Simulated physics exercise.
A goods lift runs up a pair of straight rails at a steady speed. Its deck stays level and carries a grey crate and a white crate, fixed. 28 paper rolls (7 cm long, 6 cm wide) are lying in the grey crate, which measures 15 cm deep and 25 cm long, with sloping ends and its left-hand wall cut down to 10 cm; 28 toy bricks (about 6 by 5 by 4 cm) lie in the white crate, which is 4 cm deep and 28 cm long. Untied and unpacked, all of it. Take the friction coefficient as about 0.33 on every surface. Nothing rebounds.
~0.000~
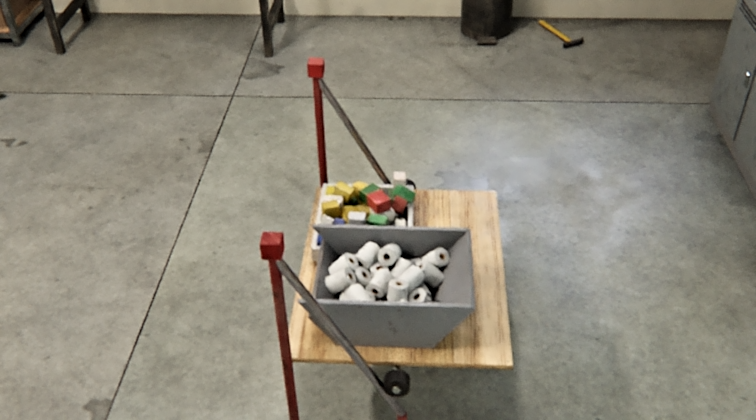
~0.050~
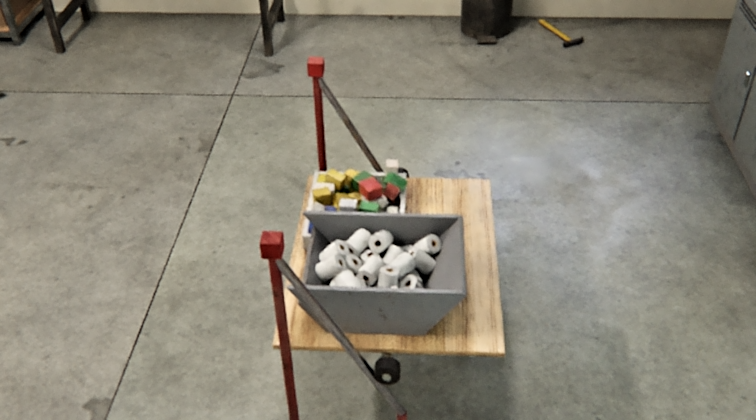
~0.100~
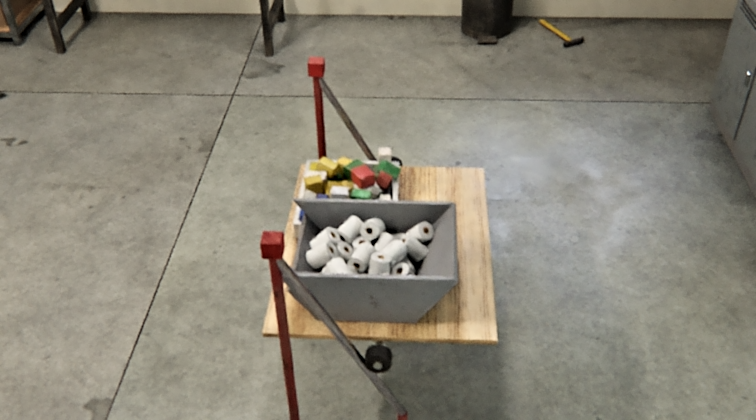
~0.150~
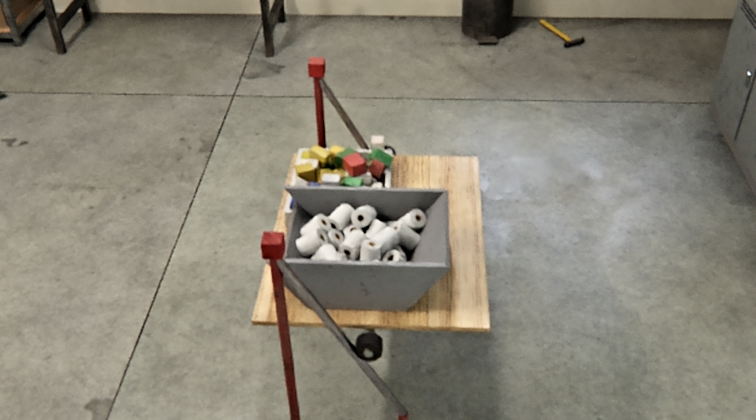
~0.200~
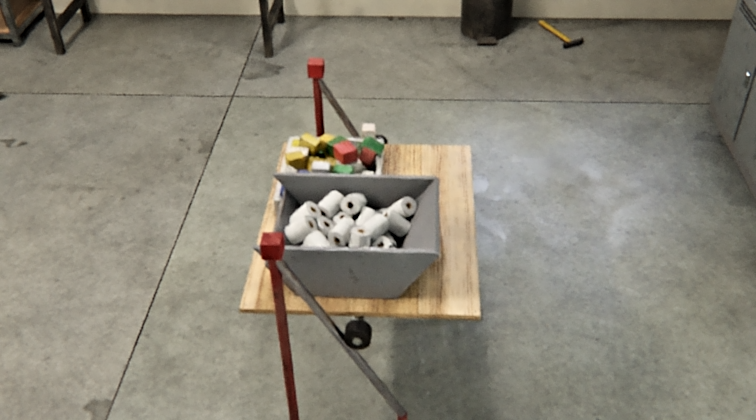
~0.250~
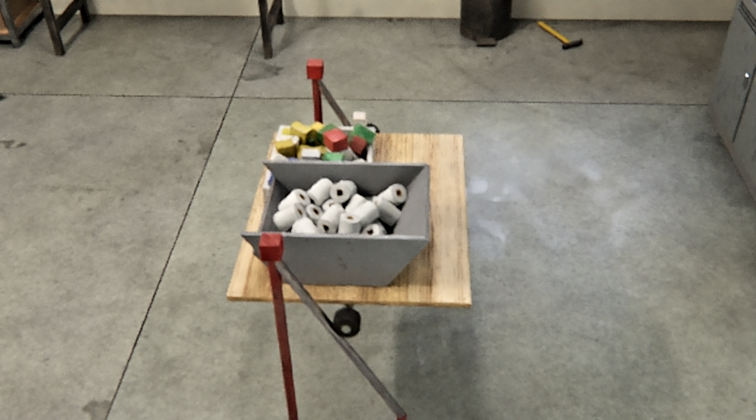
To begin with, a wooden platform holds a grey crate of white paper rolls, with a white crate of colourful toy bricks behind it, beside two red-topped posts. The platform then moves steadily a short way up and to the left, both crates riding along with their contents still inside.
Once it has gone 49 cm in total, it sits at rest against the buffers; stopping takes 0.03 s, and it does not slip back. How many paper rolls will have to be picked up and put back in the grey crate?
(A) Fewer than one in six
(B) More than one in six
A, fewer than one in six.
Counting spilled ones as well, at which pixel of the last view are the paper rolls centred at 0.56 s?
Roughly (275, 158).
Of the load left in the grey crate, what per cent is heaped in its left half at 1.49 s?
Some 60 % of what remains.
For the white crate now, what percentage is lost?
I'd put the white crate at some 15 per cent.
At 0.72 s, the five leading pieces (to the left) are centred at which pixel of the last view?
Somewhere near pixel (220, 104).
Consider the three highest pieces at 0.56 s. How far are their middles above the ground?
Height, averaged: Around 90 cm.
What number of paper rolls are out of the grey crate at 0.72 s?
By then, roughly 0.
After 0.44 s, braking begins.
After 0.56 s, the grey crate has all 28 and the white crate is down by 2 of 28.
After 0.72 s, the grey crate has all 28 and the white crate is down by 4 of 28.
After 0.94 s, the grey crate has all 28 and the white crate is down by 4 of 28.
Outcome (at 1.49 s), the grey crate has all 28 and the white crate is down by 4 of 28. Asked share, 0 of 28, 0 per cent.
